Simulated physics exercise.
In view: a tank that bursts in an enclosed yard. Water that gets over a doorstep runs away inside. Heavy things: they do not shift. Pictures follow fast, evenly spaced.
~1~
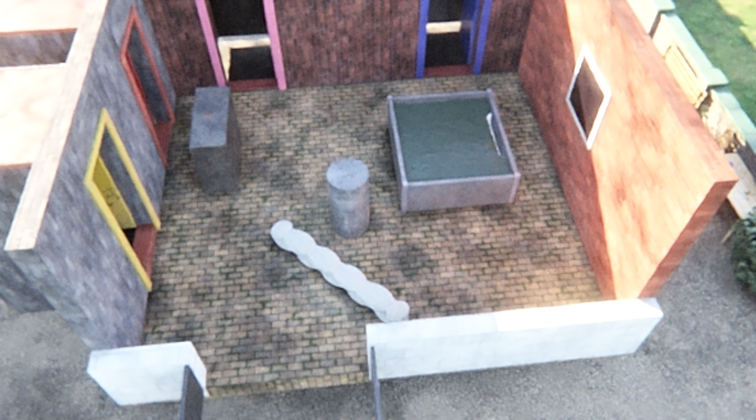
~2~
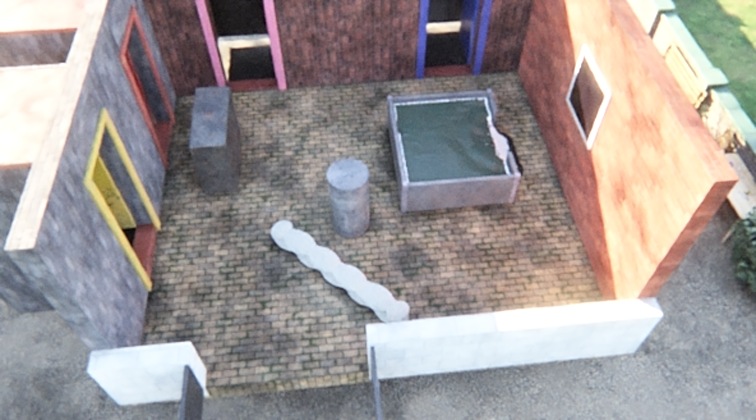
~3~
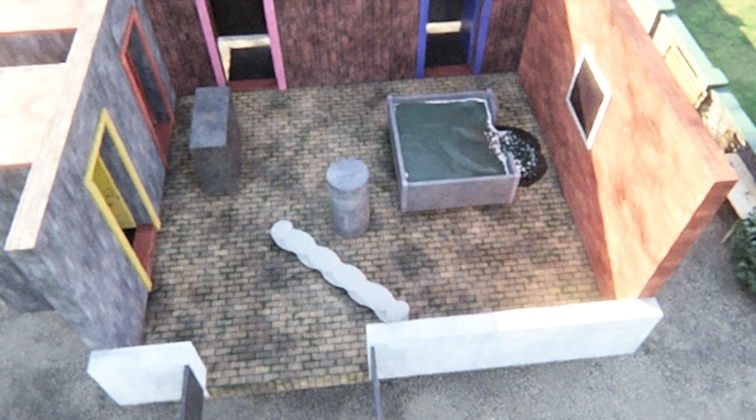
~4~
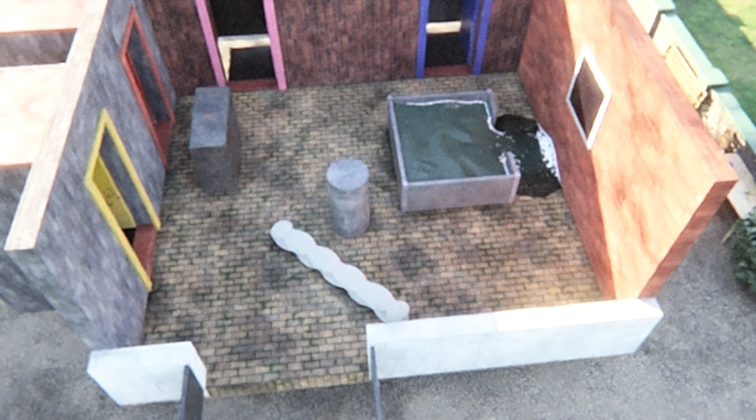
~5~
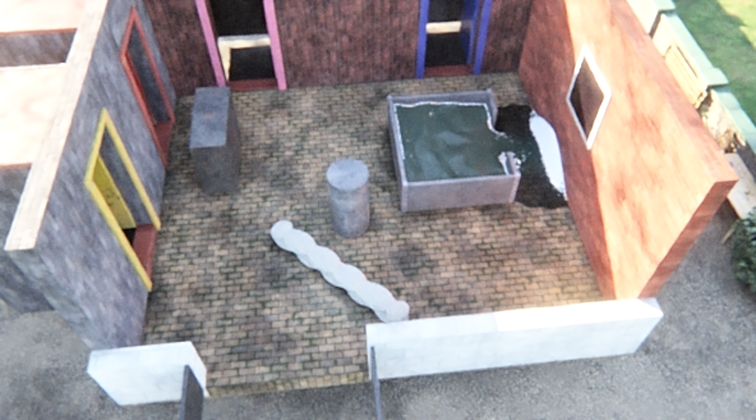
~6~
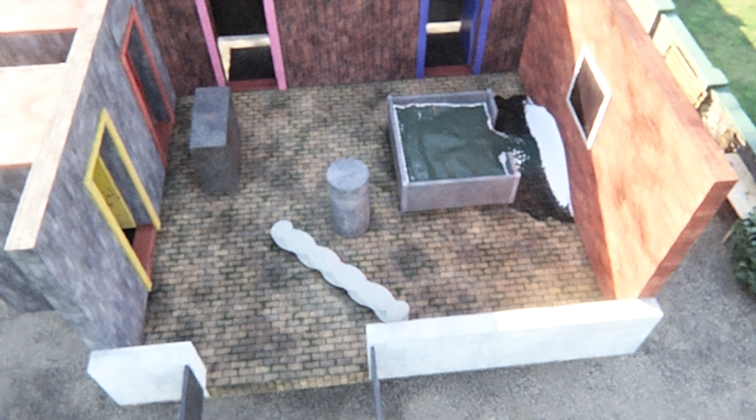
A walled yard paved in tan brick is seen from high above at an angle, with a reddish-brown wall behind, an orange brick wall at right and low white walls in front. A grey tank of dark green water stands right of a grey cylinder, a dark block and a pale twisted bar, all motionless. Water bursts through the tank's right side, foaming, and spreads dark and white along the orange wall, while the camera stays still.
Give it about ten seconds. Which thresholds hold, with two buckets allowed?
Outcome: The red door respects the limit for sure. The blue door breaks the limit for sure. The pink door respects the limit for sure. The yellow door respects the limit for sure.
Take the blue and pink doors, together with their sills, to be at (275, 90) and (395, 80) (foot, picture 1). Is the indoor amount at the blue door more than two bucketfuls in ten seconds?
My reading: Blue door stays within the limit.
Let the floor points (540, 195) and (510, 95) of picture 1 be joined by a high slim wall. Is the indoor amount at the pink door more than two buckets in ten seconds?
Note - pink door does not reach it.
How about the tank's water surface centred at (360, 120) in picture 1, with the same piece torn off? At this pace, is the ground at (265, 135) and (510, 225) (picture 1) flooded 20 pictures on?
In order: Not reached and reached by the flood.
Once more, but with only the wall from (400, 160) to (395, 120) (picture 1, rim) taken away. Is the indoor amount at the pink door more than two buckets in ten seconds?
As I read it, the pink door overshoots.
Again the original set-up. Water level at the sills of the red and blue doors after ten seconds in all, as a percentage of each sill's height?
The first sits near 60 in a hundred and the second near 80 in a hundred.
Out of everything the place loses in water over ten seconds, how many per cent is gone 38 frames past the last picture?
Near 65 in a hundred.
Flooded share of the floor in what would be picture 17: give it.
I'd estimate some 25 per cent.
A moment on, water covers 15 % of the floor; the red door not reached, the blue door not reached, the pink door not reached, the yellow door not reached.
Next, water covers 25 % of the floor; the red door not reached, the blue door under two buckets in, the pink door not reached, the yellow door not reached.
Then, water covers 40 % of the floor; the red door not reached, the blue door over two buckets in, the pink door not reached, the yellow door not reached.
Later, water covers 70 % of the floor; the red door wet at the sill, nothing in, the blue door over two buckets in, the pink door wet at the sill, nothing in, the yellow door not reached.
In the end, water covers 90 % of the floor; the red door wet at the sill, nothing in, the blue door over two buckets in, the pink door wet at the sill, nothing in, the yellow door wet at the sill, nothing in.
